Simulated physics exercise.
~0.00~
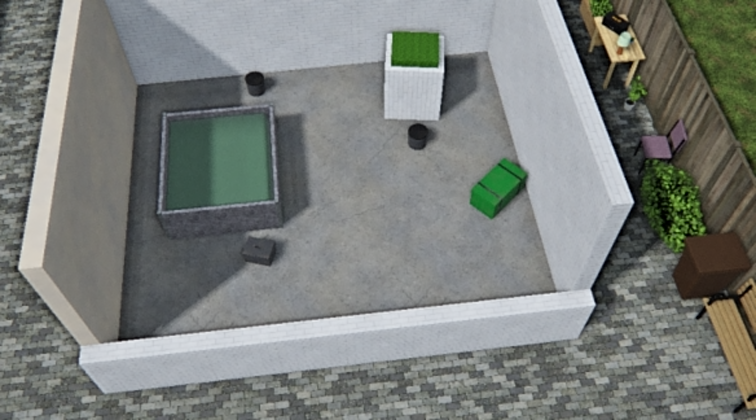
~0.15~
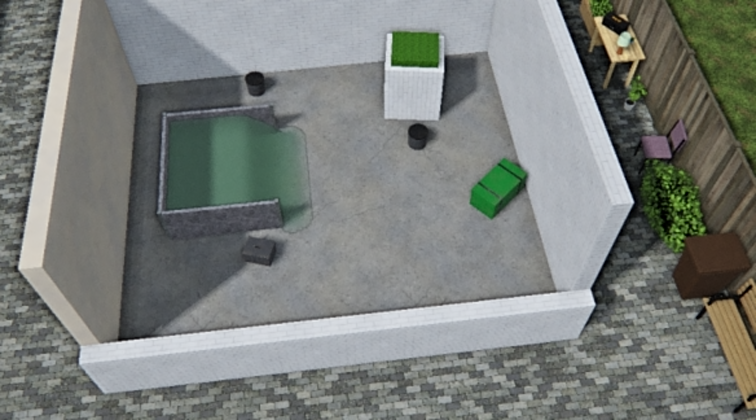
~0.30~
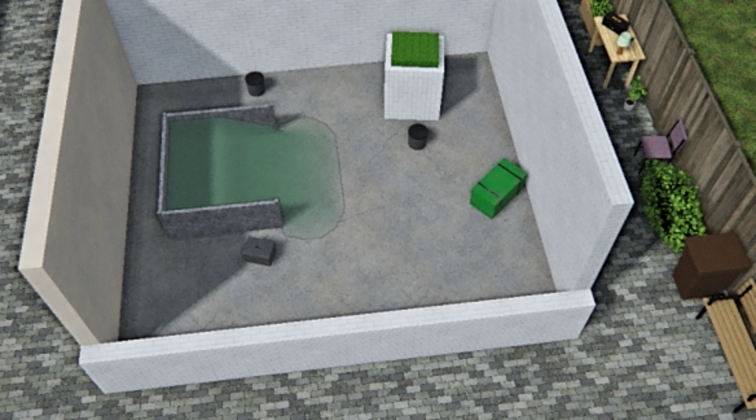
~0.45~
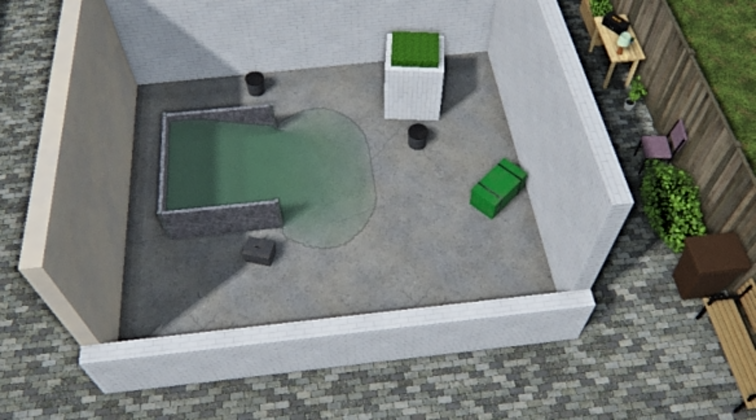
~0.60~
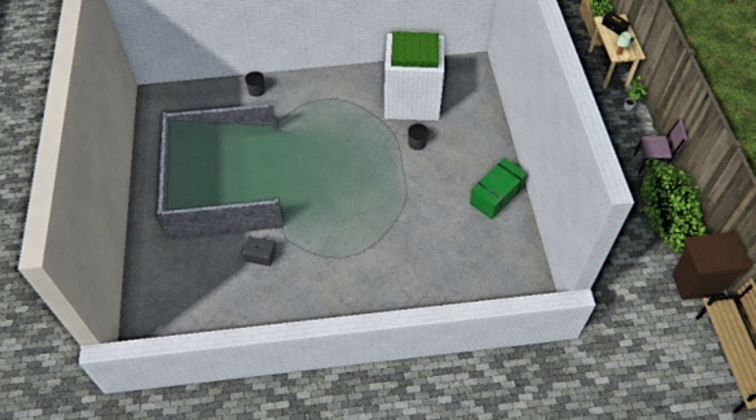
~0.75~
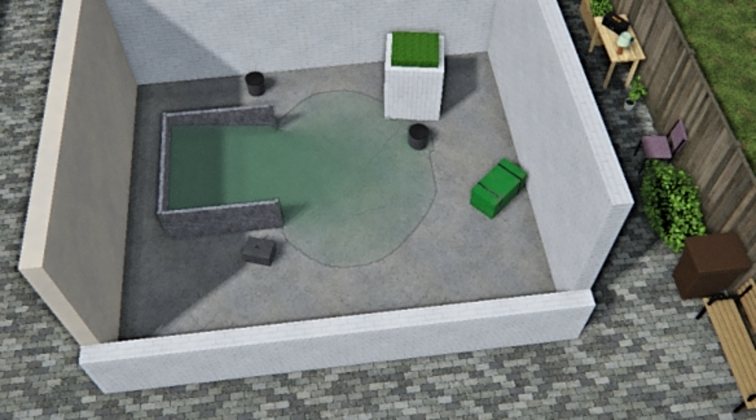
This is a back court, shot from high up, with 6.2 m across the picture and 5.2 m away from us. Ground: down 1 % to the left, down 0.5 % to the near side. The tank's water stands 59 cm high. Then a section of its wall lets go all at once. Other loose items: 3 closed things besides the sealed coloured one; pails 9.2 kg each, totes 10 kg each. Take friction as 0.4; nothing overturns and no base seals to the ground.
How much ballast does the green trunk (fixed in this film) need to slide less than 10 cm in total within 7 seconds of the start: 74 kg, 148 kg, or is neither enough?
It needs 148 kg, as 74 kg falls short.
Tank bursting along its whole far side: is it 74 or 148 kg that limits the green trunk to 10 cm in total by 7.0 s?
Then the lighter mass suffices.
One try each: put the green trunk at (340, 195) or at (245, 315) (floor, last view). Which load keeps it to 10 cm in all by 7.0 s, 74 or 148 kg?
In that order: Both fail; the lighter suffices.
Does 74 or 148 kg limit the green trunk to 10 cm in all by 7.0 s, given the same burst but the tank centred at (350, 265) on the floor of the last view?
In that case both masses fall short.
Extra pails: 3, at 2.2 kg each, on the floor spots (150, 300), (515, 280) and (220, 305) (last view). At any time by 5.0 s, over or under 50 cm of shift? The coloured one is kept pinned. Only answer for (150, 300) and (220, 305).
Within it, within it.
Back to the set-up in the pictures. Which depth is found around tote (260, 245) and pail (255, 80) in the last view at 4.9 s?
Around 0 cm and 4 cm.
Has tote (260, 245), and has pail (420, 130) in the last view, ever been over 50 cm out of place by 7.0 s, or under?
So the first one stays inside and the second one crosses the line.
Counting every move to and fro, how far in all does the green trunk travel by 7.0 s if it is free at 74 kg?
Roughly 150 cm.
After 1.4 s the green trunk would be 0 cm from its start with 74 kg and 0 cm from its start with 148 kg; 8 cm of water round it then.
After 3.1 s the green trunk would be 100 cm from its start with 74 kg and 1 cm from its start with 148 kg; 13 cm of water round it then.
After 4.9 s the green trunk would be 130 cm from its start with 74 kg and 1 cm from its start with 148 kg; 8 cm of water round it then.
After 7.0 s the green trunk would be 130 cm from its start with 74 kg and 1 cm from its start with 148 kg; 5 cm of water round it then.
